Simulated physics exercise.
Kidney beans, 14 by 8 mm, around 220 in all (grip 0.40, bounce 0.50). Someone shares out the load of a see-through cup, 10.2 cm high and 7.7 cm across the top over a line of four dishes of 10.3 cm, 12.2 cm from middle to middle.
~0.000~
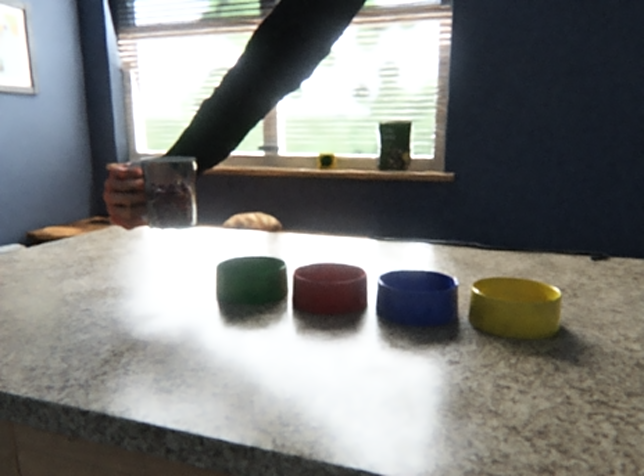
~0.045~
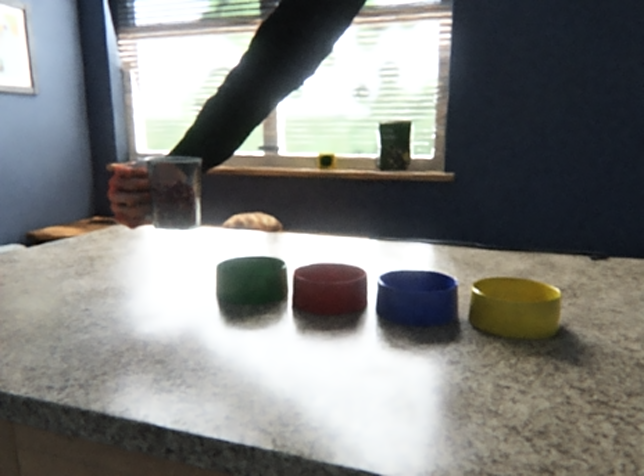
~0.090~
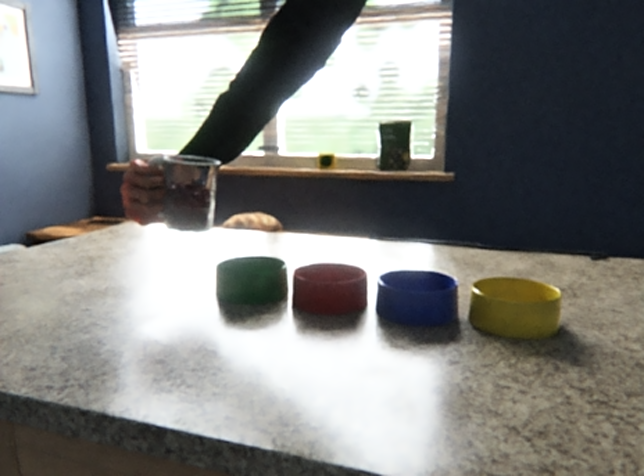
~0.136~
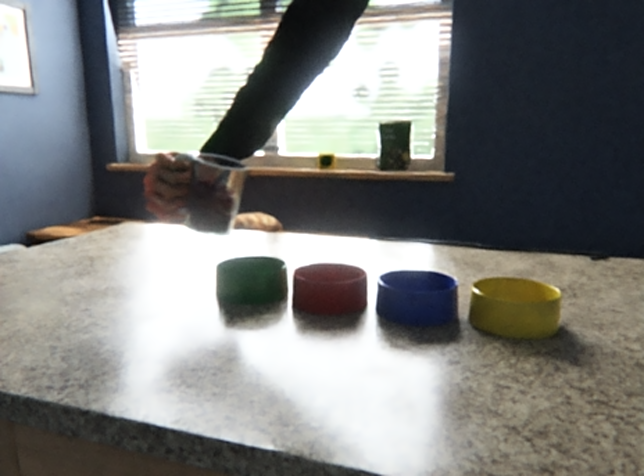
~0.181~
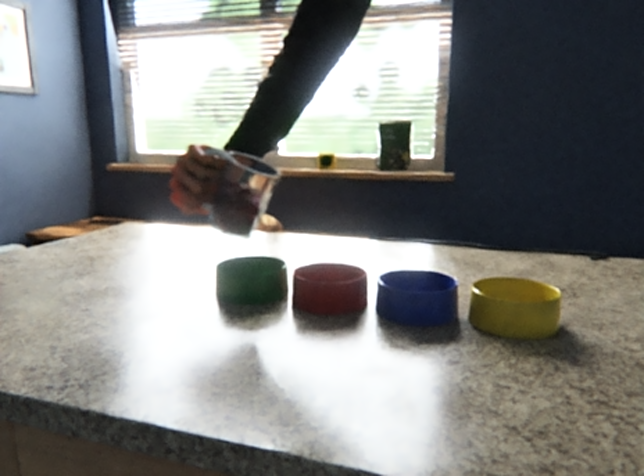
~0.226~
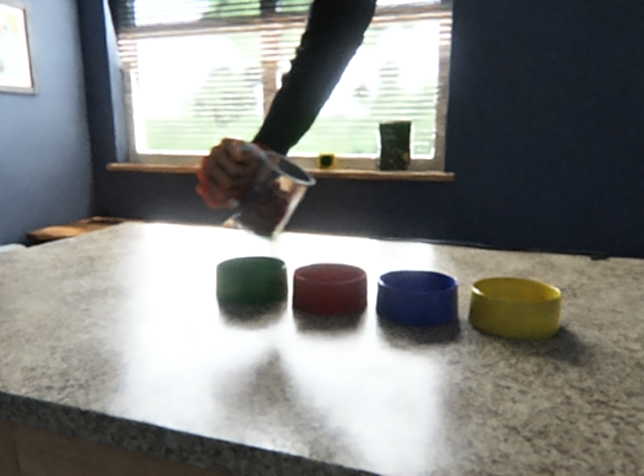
A hand moves a clear cup rightward above four colored dishes, tilting it to the right.
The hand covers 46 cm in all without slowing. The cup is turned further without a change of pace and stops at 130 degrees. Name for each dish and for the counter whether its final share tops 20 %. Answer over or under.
Red: Under, blue: Under, green: Under, yellow: Over, counter: Over.
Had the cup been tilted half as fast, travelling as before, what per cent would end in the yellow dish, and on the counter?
Yellow 100; counter 0.
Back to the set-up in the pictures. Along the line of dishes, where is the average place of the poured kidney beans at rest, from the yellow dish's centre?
About 13 cm to its right.
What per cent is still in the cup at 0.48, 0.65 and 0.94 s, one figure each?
About 100, 25, 0.
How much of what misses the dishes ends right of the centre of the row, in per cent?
About 100 per cent.
Then, at 0.48 s, tilt 82 degrees; cup holds 100 %.
After 0.65 s, tilt 115 degrees; cup holds 25 %, yellow 15 %.
Then, at 0.94 s, tilt 130 degrees; cup holds 0 %, yellow 35 %.
By 2.0 s all is still; red 0 %, blue 0 %, green 0 %, yellow 35 %, counter 65 %.
